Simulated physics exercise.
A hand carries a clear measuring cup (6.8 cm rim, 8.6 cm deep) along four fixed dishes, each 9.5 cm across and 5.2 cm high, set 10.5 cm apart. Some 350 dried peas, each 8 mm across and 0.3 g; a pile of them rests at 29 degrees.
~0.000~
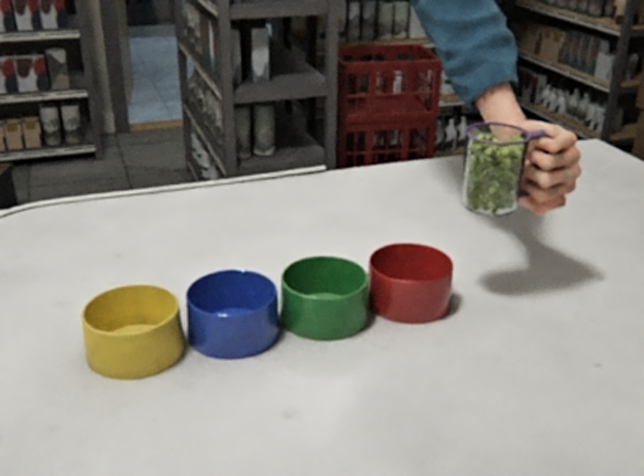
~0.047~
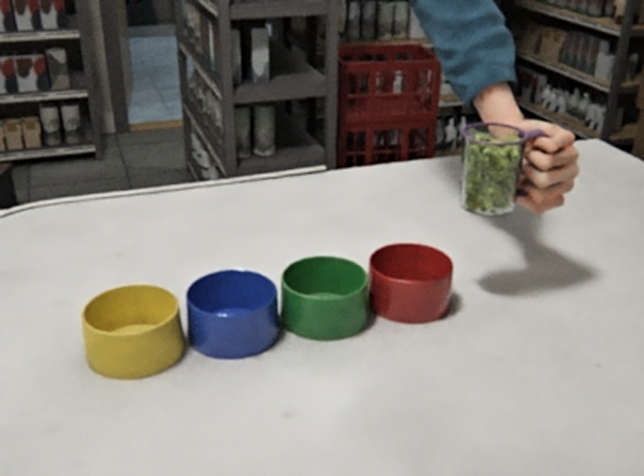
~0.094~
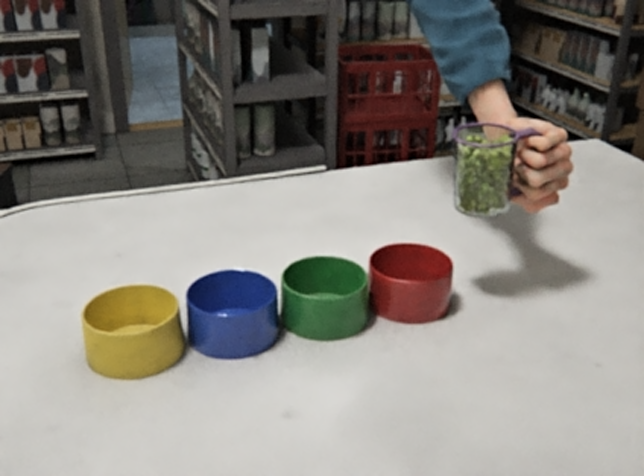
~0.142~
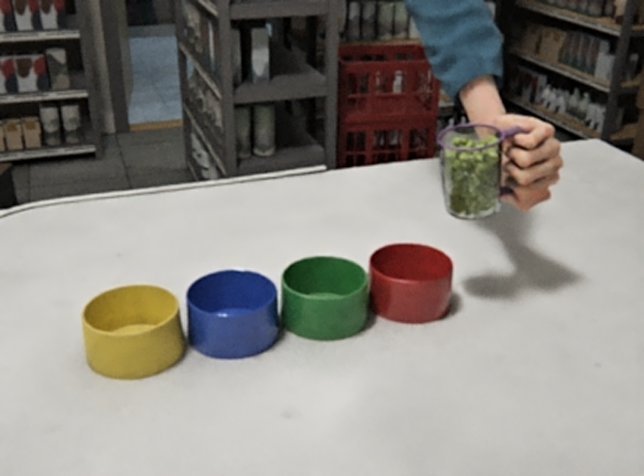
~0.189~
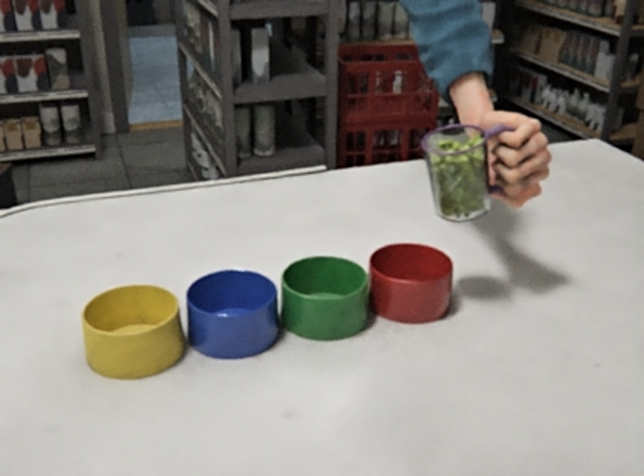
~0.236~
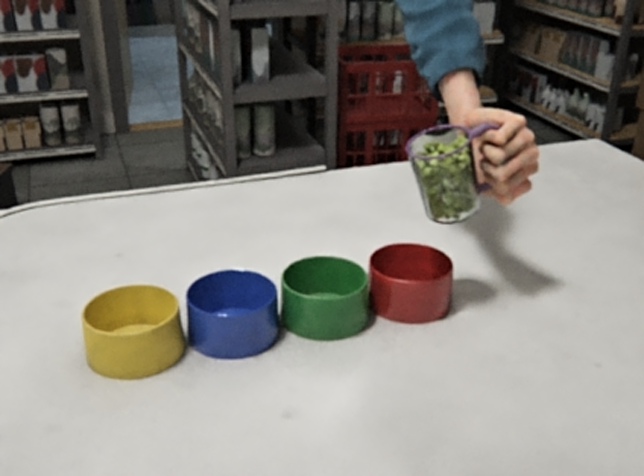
A hand moves a clear cup of green peas slightly left, tilting it toward the red dish.
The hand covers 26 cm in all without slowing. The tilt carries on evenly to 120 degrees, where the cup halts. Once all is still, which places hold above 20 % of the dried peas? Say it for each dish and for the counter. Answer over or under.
Red: Under, blue: Over, green: Under, yellow: Under, counter: Under.
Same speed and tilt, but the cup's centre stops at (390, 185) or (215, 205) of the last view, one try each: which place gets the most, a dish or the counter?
The winner: Green; yellow.
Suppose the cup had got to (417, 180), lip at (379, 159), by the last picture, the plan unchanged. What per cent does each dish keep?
Red 0; blue 90; green 0; yellow 0.
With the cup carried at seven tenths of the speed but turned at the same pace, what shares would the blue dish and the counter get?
In that case blue 90; counter 0.
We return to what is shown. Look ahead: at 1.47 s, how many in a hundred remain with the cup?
Some 10 per cent of the load.
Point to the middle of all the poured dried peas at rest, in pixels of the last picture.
Near (224, 316).
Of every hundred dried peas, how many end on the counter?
Some 5 per cent.
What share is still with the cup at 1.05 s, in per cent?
Some 80 per cent of the load.
After 0.72 s, tilt 66 degrees; cup holds 100 %.
After 1.05 s, tilt 99 degrees; cup holds 80 %, blue 15 %.
Then, at 1.47 s, tilt 120 degrees; cup holds 10 %, blue 85 %.
At rest (2.1 s), red 0 %, blue 95 %, green 0 %, yellow 0 %, counter 5 %.
